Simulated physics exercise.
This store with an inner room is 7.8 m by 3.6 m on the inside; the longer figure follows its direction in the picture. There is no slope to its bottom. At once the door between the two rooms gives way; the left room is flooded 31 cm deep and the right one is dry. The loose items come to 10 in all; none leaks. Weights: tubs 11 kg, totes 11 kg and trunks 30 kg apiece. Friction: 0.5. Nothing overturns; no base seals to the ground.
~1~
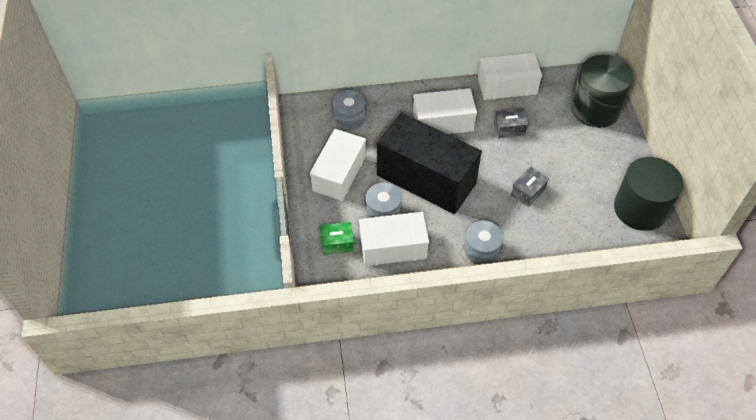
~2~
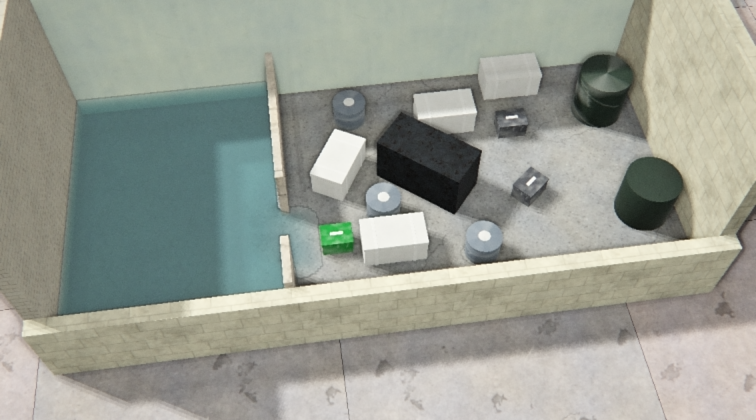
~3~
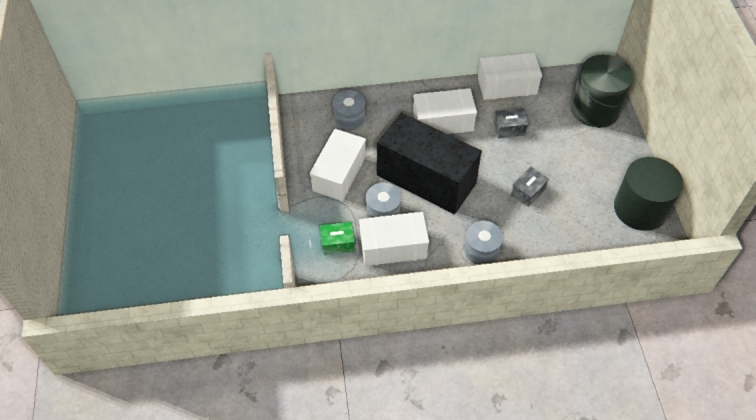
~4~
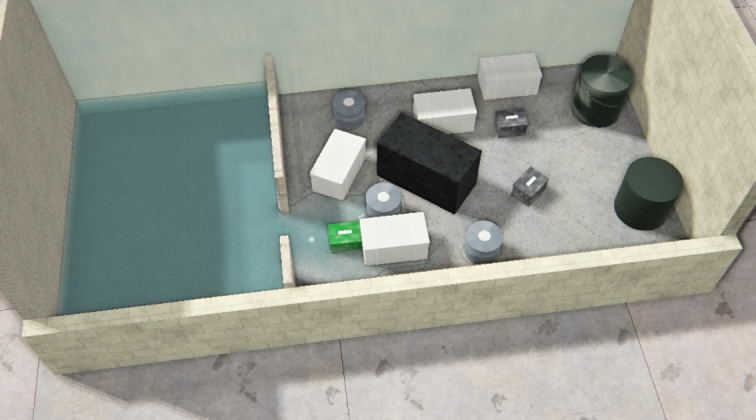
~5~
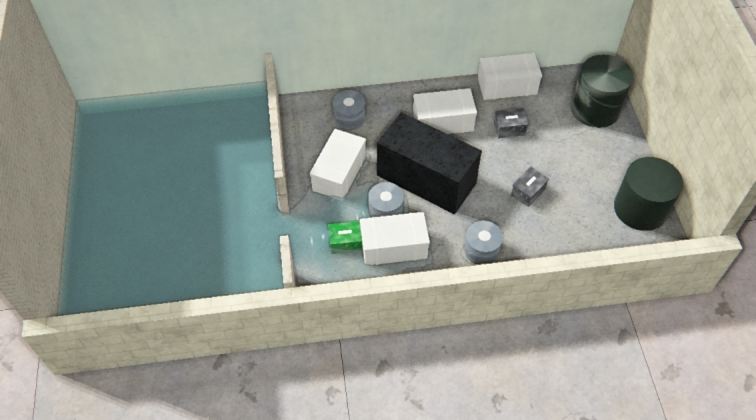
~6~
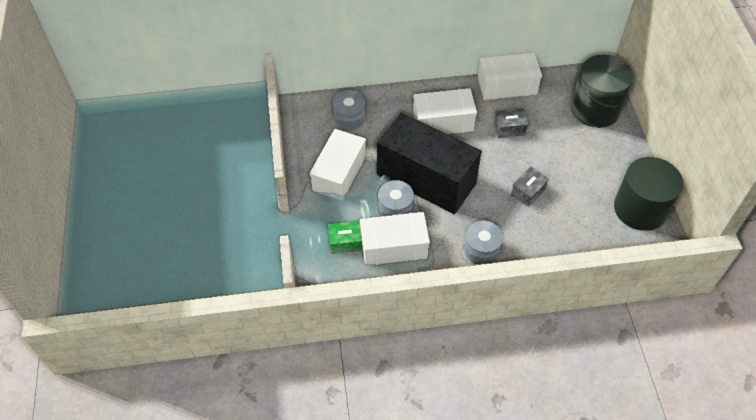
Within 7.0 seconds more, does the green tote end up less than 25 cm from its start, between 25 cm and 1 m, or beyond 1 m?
It ends up beyond 1 m away.
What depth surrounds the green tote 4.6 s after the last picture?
About 8 cm.
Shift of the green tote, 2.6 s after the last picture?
By that time, close to 200 cm.
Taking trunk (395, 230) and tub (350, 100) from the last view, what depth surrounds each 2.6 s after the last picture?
Some 13 cm at the first, some 1 cm at the second.
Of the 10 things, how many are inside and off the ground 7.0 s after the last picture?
Of them, 3.
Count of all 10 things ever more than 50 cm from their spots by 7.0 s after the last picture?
The total is 4.
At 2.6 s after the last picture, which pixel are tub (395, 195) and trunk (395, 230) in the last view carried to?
Somewhere about (542, 206) and (511, 245).
Then, 0.6 s after the last picture the green tote is near (348, 231), 0.1 m from its start, aground; 0 afloat.
Then, 2.6 s after the last picture the green tote is near (481, 218), 1.8 m from its start, aground; 1 afloat.
Then, 4.6 s after the last picture the green tote is near (593, 156), 3.6 m from its start, aground; 2 afloat.
Then, 7.0 s after the last picture the green tote is near (586, 145), 3.6 m from its start, aground; 3 afloat.
